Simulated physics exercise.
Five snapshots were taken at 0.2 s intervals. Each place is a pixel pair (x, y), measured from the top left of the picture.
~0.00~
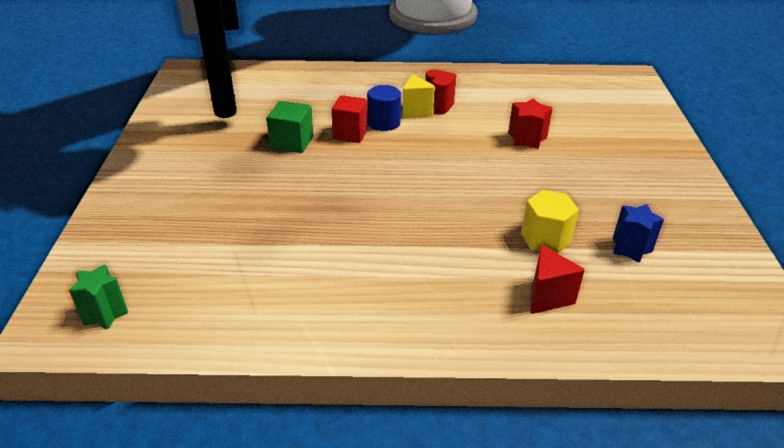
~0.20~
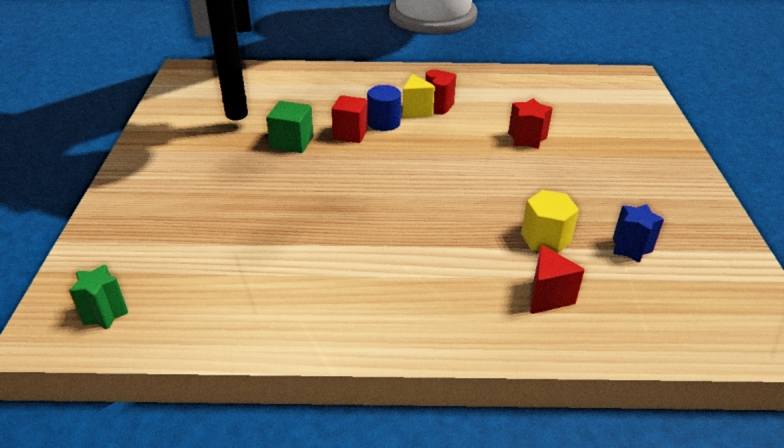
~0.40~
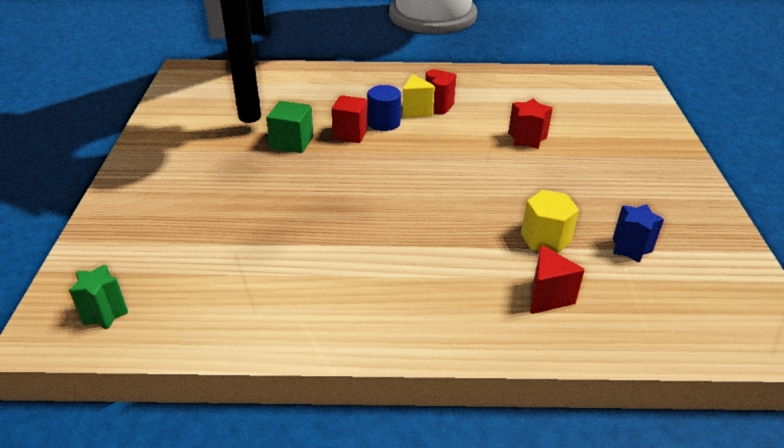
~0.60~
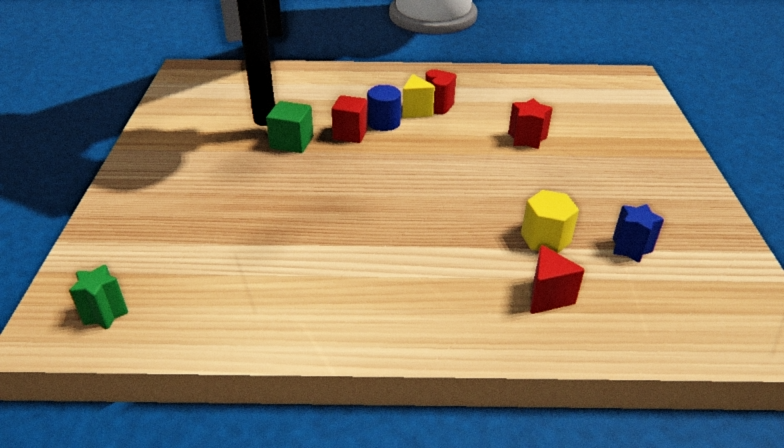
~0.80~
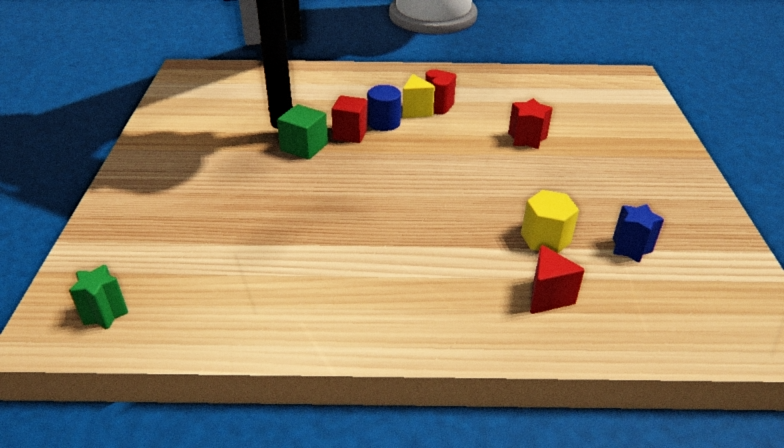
In the video, a black rod moves rightward above a wooden board scattered with red, green, blue and yellow blocks, reaches the green cube, and pushes it slightly to the right while the other blocks stay still.
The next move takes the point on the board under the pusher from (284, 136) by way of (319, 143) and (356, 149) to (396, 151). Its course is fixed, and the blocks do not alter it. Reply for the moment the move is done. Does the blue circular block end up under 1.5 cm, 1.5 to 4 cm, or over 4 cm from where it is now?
It moves less than 1.5 cm.
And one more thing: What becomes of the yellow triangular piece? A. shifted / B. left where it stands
I'll go with B - left where it stands.
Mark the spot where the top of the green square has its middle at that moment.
I expect it at (336, 132).
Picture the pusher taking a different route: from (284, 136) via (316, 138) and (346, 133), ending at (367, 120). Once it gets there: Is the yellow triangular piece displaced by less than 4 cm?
Yes
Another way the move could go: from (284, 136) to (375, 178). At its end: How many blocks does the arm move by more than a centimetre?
Going by the path, one block will move.
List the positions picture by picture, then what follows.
The first frame shows lower end of the pusher (226, 114), tops of blocks, green square (289, 110), red square (349, 103), blue circular block (384, 92), yellow triangular piece (417, 82).
The second frame shows pusher (237, 116), blocks as before.
The third frame shows pusher (250, 118), blocks as before.
The fourth frame shows pusher (265, 121), blocks as before.
The fifth frame shows pusher (282, 125), green square (302, 115), red square (349, 103), blue circular block (384, 92), yellow triangular piece (417, 82).
The first path, step by step. One third of the way, pusher (319, 132); green square (327, 127), turned 45° clockwise.
Two thirds of the way, pusher (356, 138); green square (336, 132), turned 75° clockwise; red square (357, 102), turned 20° anticlockwise; blue circular block (386, 91).
At the end, pusher (396, 140); green square (336, 132), turned 75° clockwise; red square (357, 102), turned 20° anticlockwise; blue circular block (386, 91); yellow triangular piece not moved.
